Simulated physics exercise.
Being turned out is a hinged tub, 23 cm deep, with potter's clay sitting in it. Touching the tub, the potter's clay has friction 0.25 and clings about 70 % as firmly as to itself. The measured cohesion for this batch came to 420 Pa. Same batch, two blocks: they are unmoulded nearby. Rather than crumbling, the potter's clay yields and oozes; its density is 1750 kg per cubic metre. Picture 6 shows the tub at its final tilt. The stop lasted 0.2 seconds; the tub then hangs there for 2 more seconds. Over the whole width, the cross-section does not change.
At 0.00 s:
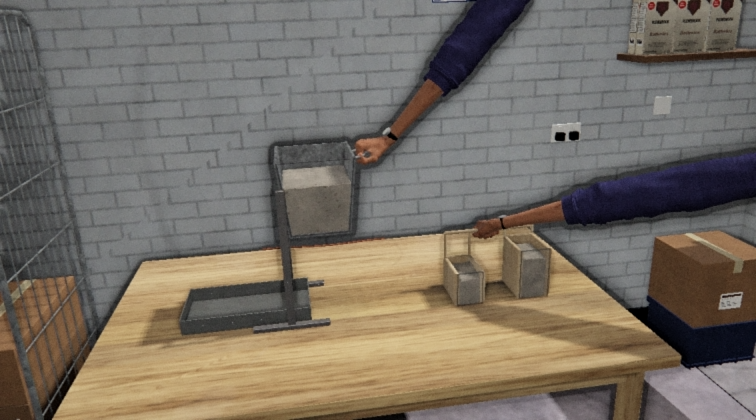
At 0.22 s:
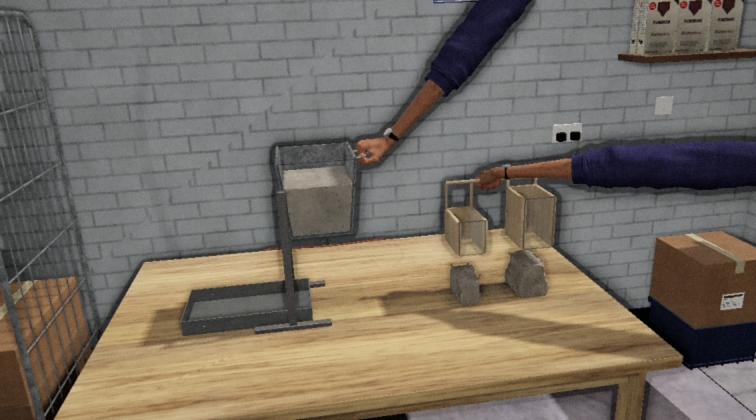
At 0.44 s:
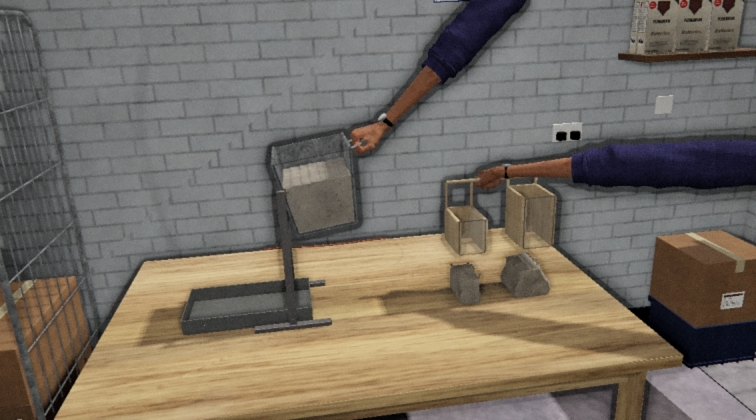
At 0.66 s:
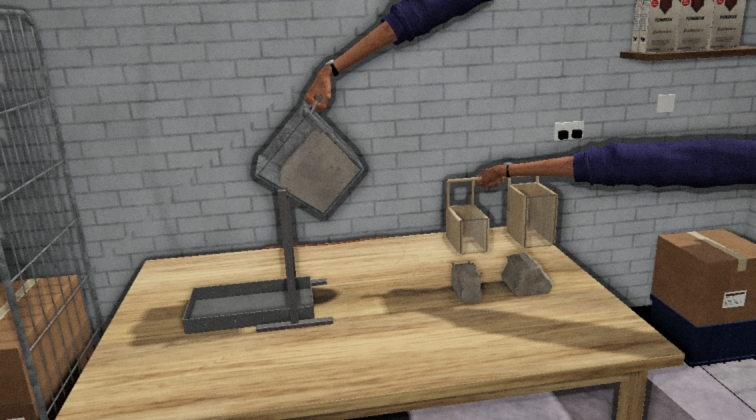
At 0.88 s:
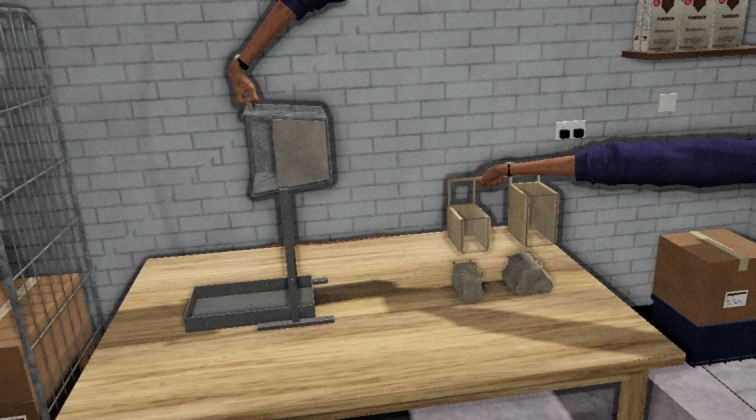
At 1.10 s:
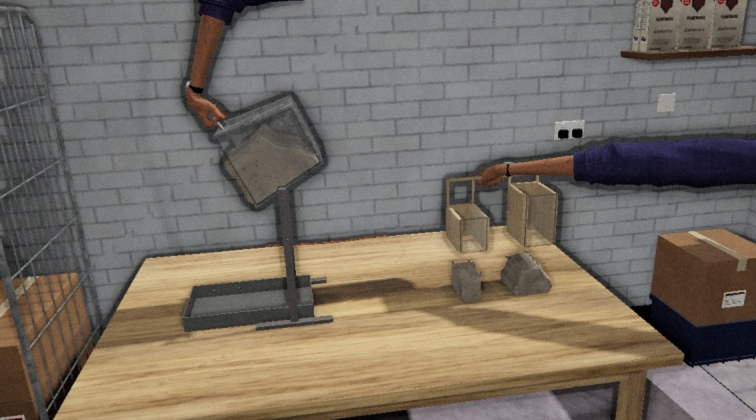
Two dark-skinned arms in navy sleeves reach over a pale wooden table in a room with a grey-white brick wall, seen from a fixed, slightly raised view. A clear-sided tub of greyish clay stands on a post above a grey tray at left, two small wooden moulds at right. The right arm lifts the moulds off two grey blocks, which slump slightly, then the other swings the tub steeply leftward, its clay shifting inside.
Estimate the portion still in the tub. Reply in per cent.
Roughly 0 per cent remains.
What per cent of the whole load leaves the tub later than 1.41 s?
It works out to some 10 per cent of the load.
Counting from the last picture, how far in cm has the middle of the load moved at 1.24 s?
I'd put the distance at about 14 centimetres.
By 1.24 s, the tub is at 114 degrees and holds 37 %.
By 1.41 s, the tub is at 114 degrees and holds 9 %.
By 1.58 s, the tub is at 114 degrees and holds 0 %.
By 1.75 s, the tub is at 114 degrees and holds 0 %.
By 3.10 s, at the end, the tub is at 114 degrees and holds 0 %.
